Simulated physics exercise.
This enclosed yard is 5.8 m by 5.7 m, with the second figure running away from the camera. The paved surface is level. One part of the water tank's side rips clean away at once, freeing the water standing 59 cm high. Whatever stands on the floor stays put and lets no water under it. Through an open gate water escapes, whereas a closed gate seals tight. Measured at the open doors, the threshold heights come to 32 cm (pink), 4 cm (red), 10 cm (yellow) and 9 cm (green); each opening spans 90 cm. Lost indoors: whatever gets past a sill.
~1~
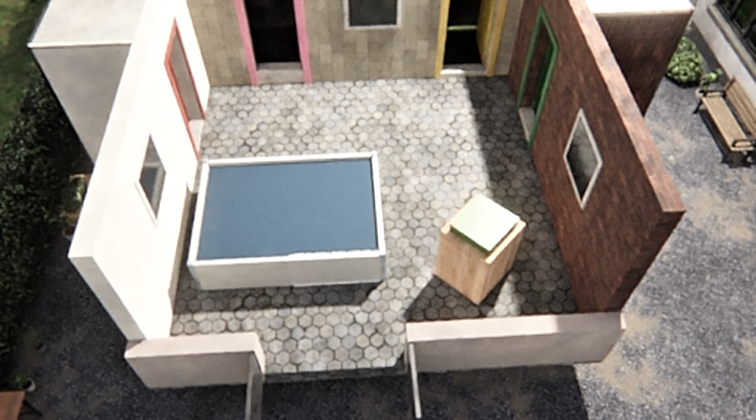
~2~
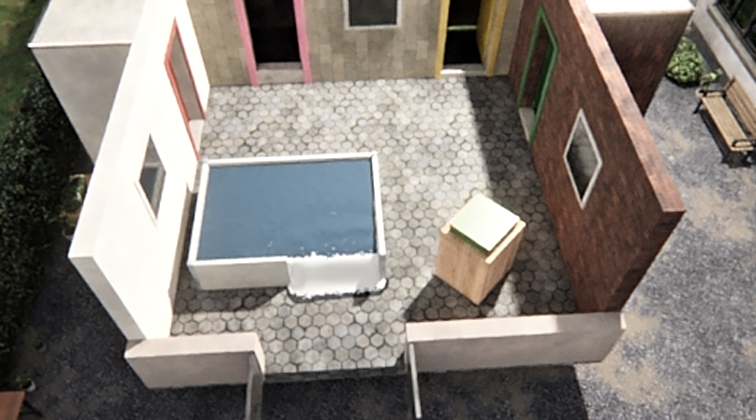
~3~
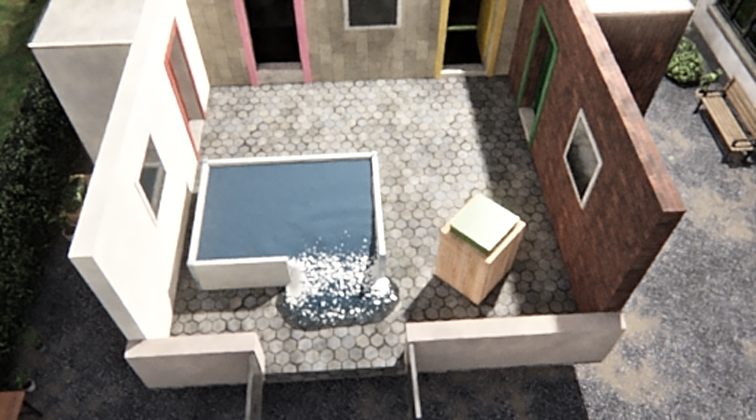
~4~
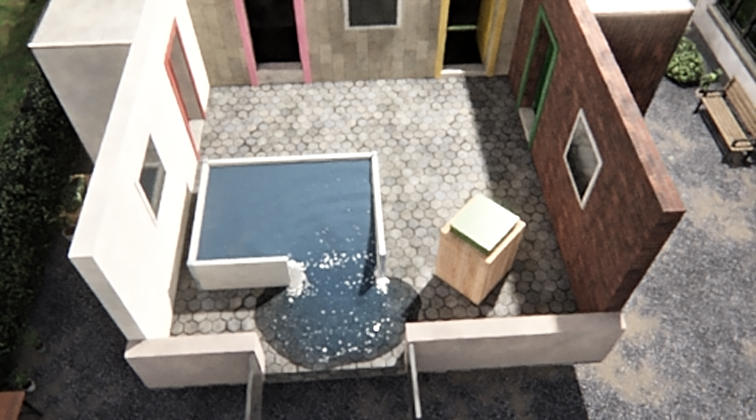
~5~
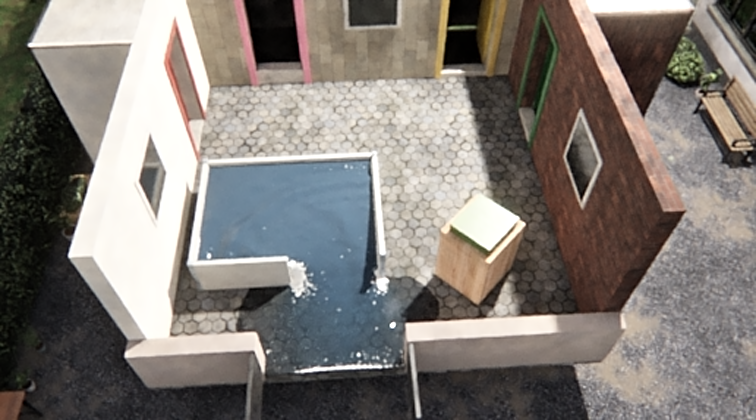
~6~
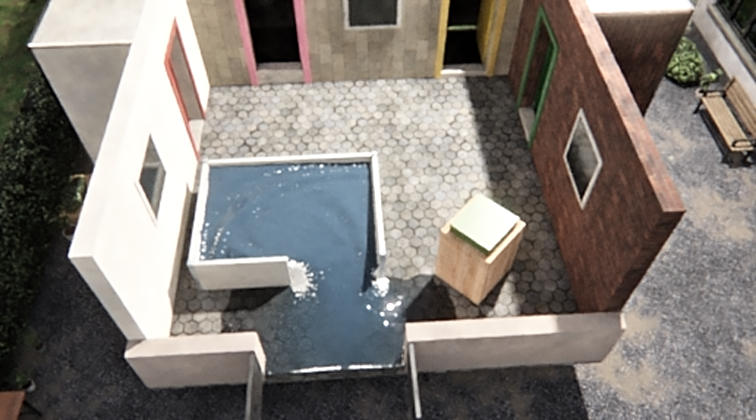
Water burst through the front of a raised tank in a paved, walled yard as part of its side gave way, then splashed down and spread across the paving to the gap in the low front wall.
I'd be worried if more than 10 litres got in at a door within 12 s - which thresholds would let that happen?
As I see it, pink door: Under the set amount, red door: Under the set amount, yellow door: Under the set amount, green door: Under the set amount.
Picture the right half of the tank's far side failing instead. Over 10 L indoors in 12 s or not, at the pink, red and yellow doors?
Then: Pink short of it, red beyond it, yellow beyond it.
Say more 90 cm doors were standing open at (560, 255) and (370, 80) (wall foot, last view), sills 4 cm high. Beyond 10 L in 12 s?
More, less.
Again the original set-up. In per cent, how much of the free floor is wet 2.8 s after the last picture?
Covered: Roughly 30 per cent.
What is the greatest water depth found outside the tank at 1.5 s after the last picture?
Max around 26 cm.
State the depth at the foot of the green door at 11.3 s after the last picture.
The depth comes to around 2.5 centimetres.
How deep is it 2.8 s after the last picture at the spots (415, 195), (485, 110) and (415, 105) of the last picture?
Depths in turn: Roughly 0, 0 and 0 centimetres.
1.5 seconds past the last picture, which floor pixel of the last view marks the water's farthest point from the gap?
That lands around (585, 338) in the last picture.
Then, 0.7 s after the last picture water covers 15 % of the floor and is deepest (31 cm) near (362, 293); pink door not reached, red door not reached, yellow door not reached, green door not reached.
Then, 1.5 s after the last picture water covers 20 % of the floor and is deepest (26 cm) near (404, 348); pink door not reached, red door not reached, yellow door not reached, green door not reached.
Then, 2.8 s after the last picture water covers 30 % of the floor and is deepest (18 cm) near (404, 348); pink door not reached, red door not reached, yellow door not reached, green door not reached.
Then, 6.3 s after the last picture water covers 60 % of the floor and is deepest (10 cm) near (404, 348); pink door not reached, red door not reached, yellow door 5 cm at the sill, 0 L in, green door 2 cm at the sill, 0 L in.
Then, 11.3 s after the last picture water covers 80 % of the floor and is deepest (6 cm) near (585, 338); pink door 2 cm at the sill, 0 L in, red door 1 cm at the sill, 0 L in, yellow door 3 cm at the sill, 0 L in, green door 3 cm at the sill, 0 L in.
